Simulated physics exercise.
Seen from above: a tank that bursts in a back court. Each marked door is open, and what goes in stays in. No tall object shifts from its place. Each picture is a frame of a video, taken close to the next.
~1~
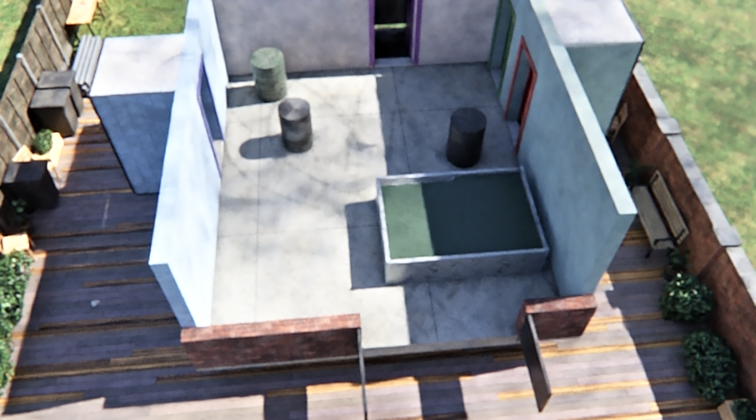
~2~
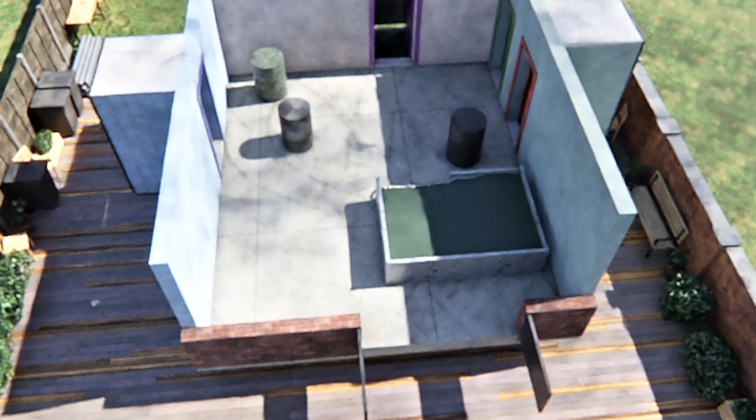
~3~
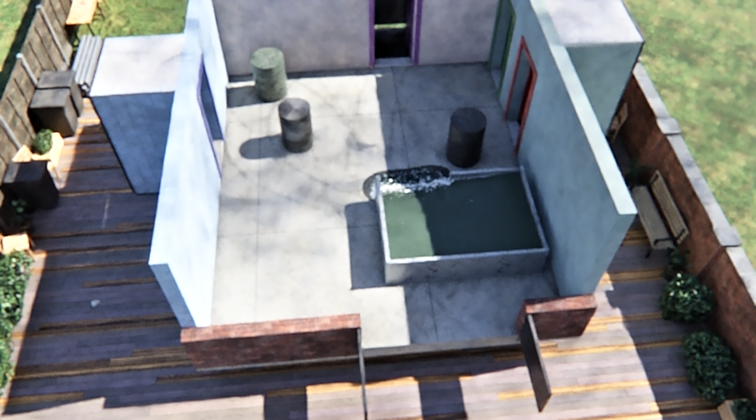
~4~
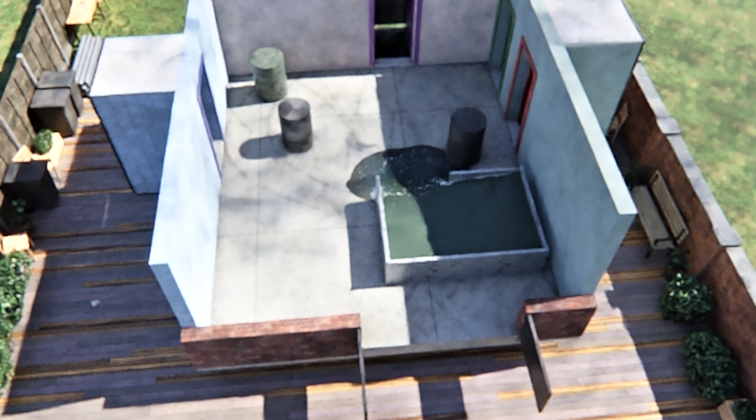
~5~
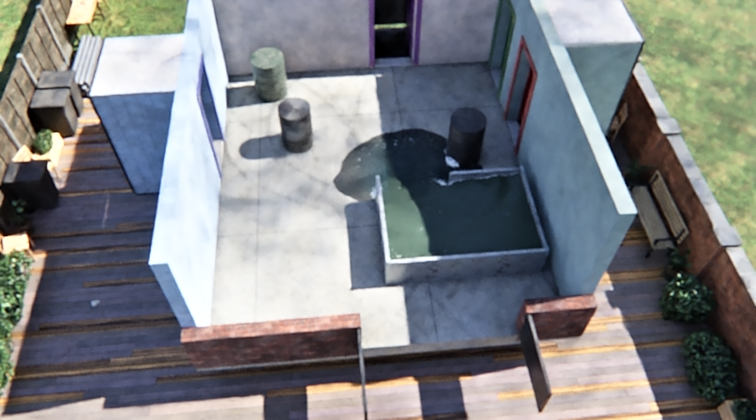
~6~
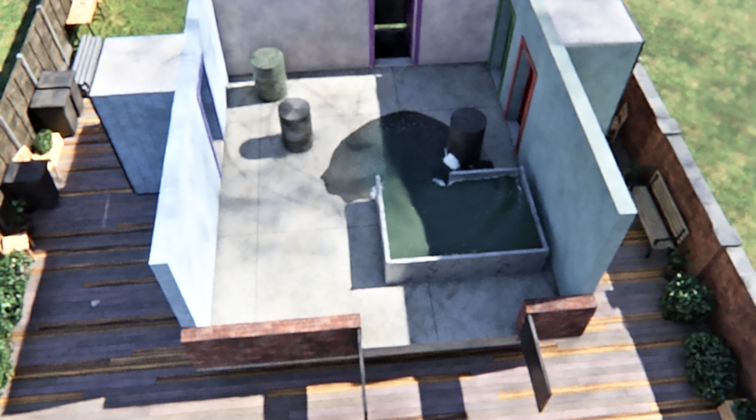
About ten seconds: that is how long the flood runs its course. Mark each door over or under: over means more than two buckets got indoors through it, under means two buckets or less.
Red door - under, green door - over, blue door - under, purple door - over.
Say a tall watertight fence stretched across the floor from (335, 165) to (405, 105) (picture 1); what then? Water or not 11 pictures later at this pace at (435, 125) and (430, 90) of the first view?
Result, in order: Swamped / swamped.
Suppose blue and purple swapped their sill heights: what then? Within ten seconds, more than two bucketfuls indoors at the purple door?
I'd say the purple door tops the limit this time.
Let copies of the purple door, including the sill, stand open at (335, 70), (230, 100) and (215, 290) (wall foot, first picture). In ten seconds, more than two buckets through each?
Well, the first is above the limit, the next is above the limit, and the last is below the limit.
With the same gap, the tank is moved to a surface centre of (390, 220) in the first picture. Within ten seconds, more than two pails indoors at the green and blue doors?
Green door tops the mark, blue door tops the mark.
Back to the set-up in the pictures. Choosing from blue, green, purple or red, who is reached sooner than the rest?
My answer is the purple one.
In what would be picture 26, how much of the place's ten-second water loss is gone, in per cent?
Roughly 35 per cent.
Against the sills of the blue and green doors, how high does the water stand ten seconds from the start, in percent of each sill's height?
Near 40 per cent and 210 per cent, respectively.
A moment on, water covers 30 % of the floor; the red door not reached, the green door not reached, the blue door not reached, the purple door under two buckets in.
Next, water covers 45 % of the floor; the red door wet at the sill, nothing in, the green door not reached, the blue door not reached, the purple door over two buckets in.
Then, water covers 55 % of the floor; the red door wet at the sill, nothing in, the green door over two buckets in, the blue door wet at the sill, nothing in, the purple door far over two buckets in.
Later, water covers 70 % of the floor; the red door wet at the sill, nothing in, the green door far over two buckets in, the blue door wet at the sill, nothing in, the purple door far over two buckets in.
In the end, water covers 95 % of the floor; the red door under two buckets in, the green door far over two buckets in, the blue door wet at the sill, nothing in, the purple door far over two buckets in.
